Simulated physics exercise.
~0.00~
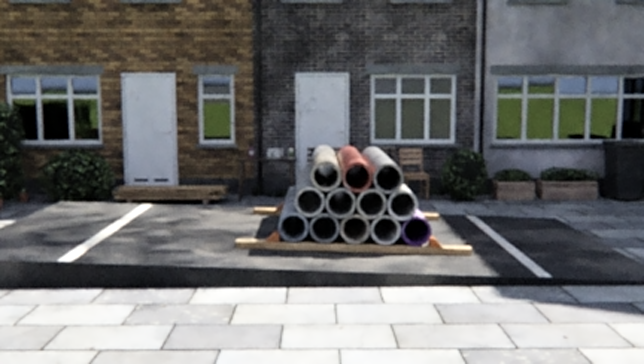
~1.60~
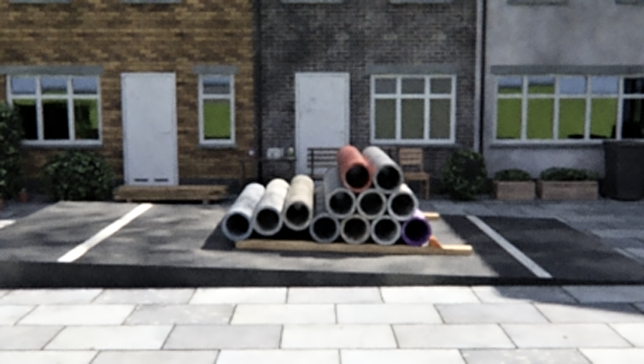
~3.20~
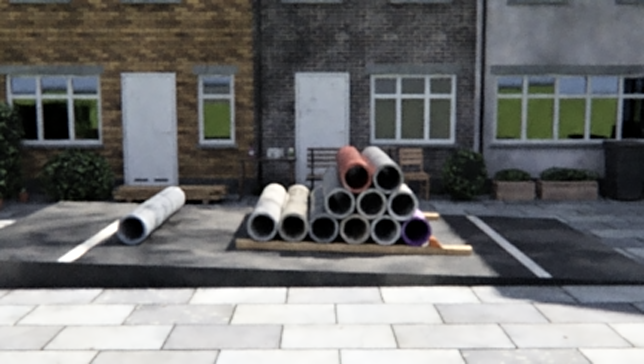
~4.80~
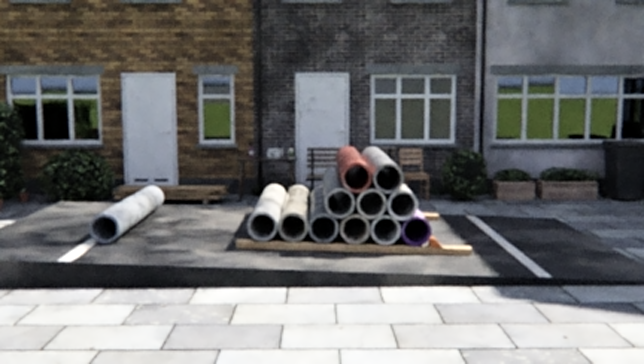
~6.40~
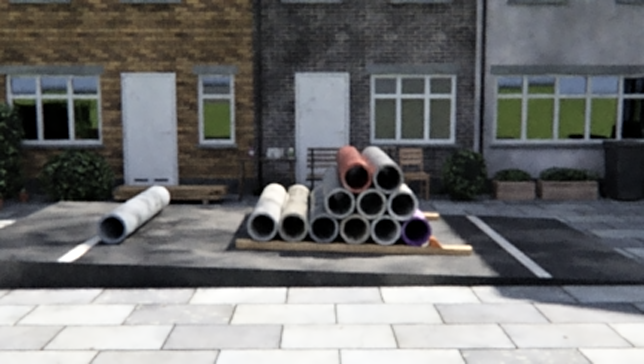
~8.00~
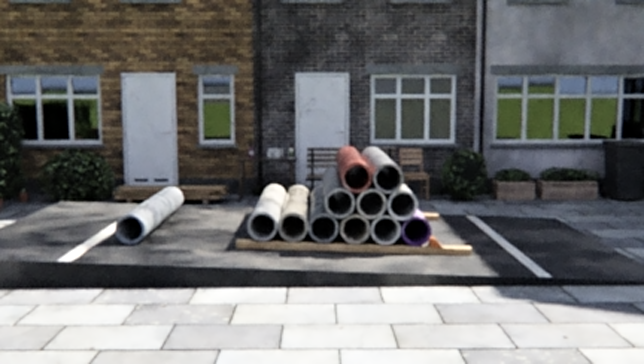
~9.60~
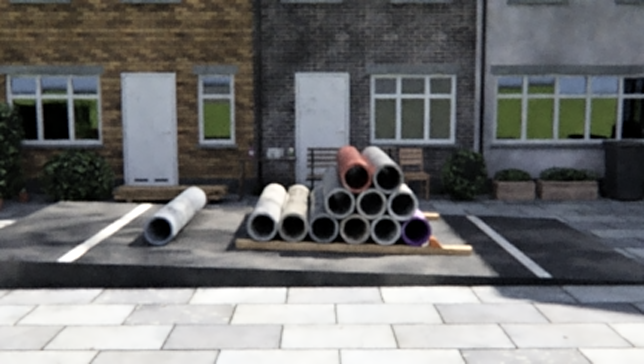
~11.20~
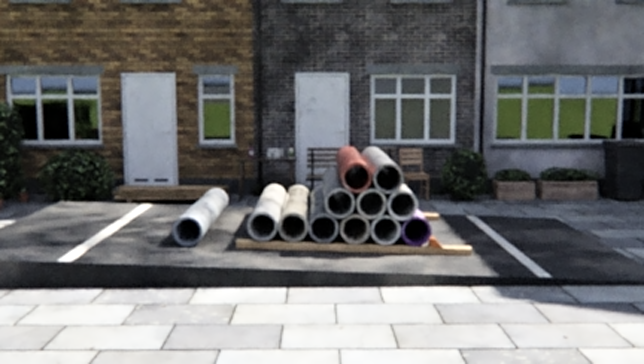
A stacked pipe rolls off to the left, then rolls partway back toward the pile.
